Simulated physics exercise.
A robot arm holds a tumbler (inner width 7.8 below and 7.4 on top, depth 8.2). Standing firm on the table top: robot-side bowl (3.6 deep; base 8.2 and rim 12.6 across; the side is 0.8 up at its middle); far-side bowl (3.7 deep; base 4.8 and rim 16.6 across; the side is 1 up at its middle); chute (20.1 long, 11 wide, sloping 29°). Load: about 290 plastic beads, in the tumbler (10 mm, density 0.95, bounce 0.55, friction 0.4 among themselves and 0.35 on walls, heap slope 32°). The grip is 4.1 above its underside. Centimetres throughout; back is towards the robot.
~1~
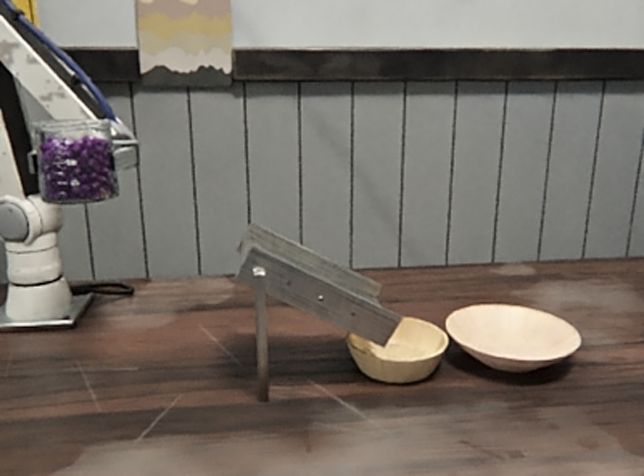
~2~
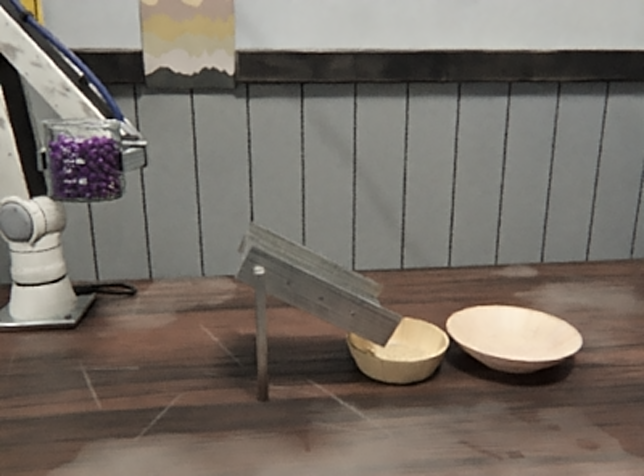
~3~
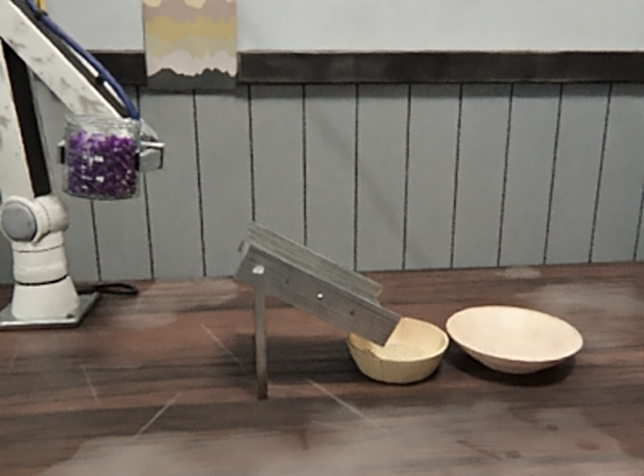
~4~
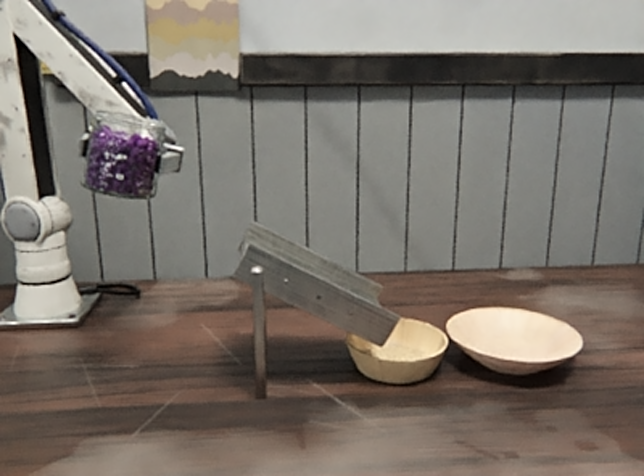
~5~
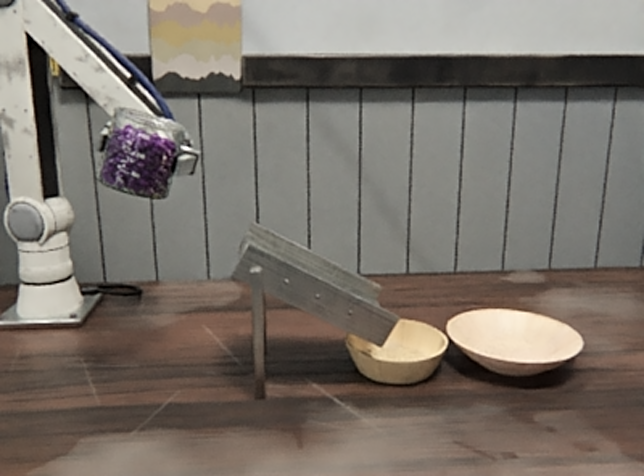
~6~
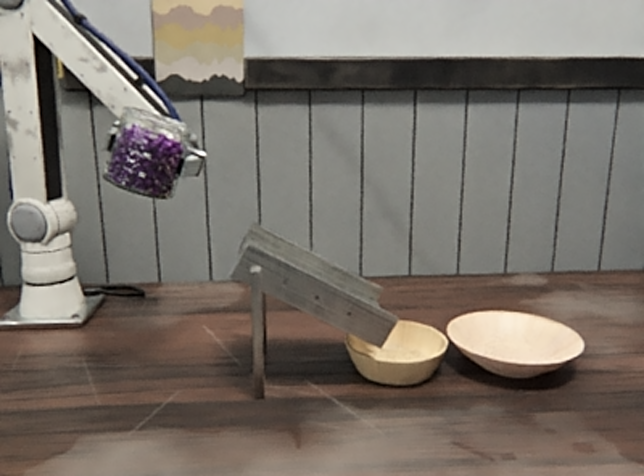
On a dark wooden table, a robot arm moves a tumbler of purple beads right, tilting it.
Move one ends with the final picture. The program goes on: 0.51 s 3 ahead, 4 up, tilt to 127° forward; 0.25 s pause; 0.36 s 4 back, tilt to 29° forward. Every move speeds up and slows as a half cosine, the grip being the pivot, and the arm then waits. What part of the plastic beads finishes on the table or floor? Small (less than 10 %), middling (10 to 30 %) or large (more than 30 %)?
On the table or floor the share is large, more than 30 %.
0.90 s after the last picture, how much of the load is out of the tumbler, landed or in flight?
Some 100 per cent.
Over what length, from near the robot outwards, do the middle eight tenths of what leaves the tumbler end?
About 46 cm.
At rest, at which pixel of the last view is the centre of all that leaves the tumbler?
Around (299, 366).
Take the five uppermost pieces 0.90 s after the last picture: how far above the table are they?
Roughly 14 cm.
Then, 0.45 s after the last picture, tilted 123° forward, highest piece 35 above the table; 251 in the tumbler, 36 on the chute or in flight.
Then, 0.90 s after the last picture, tilted 96° forward, highest piece 18 above the table; 160 on the table or floor, 67 in the robot-side bowl, 4 in the far-side bowl, 56 on the chute or in flight.
Then, 1.32 s after the last picture, tilted 29° forward, highest piece 2 above the table; 205 on the table or floor, 77 in the robot-side bowl, 5 in the far-side bowl.
Then, 2.37 s after the last picture, tilted 29° forward, highest piece 2 above the table; 205 on the table or floor, 77 in the robot-side bowl, 5 in the far-side bowl.
Final count, 205 on the table or floor, 77 in the robot-side bowl, 5 in the far-side bowl. That is 71 % on the table or floor.
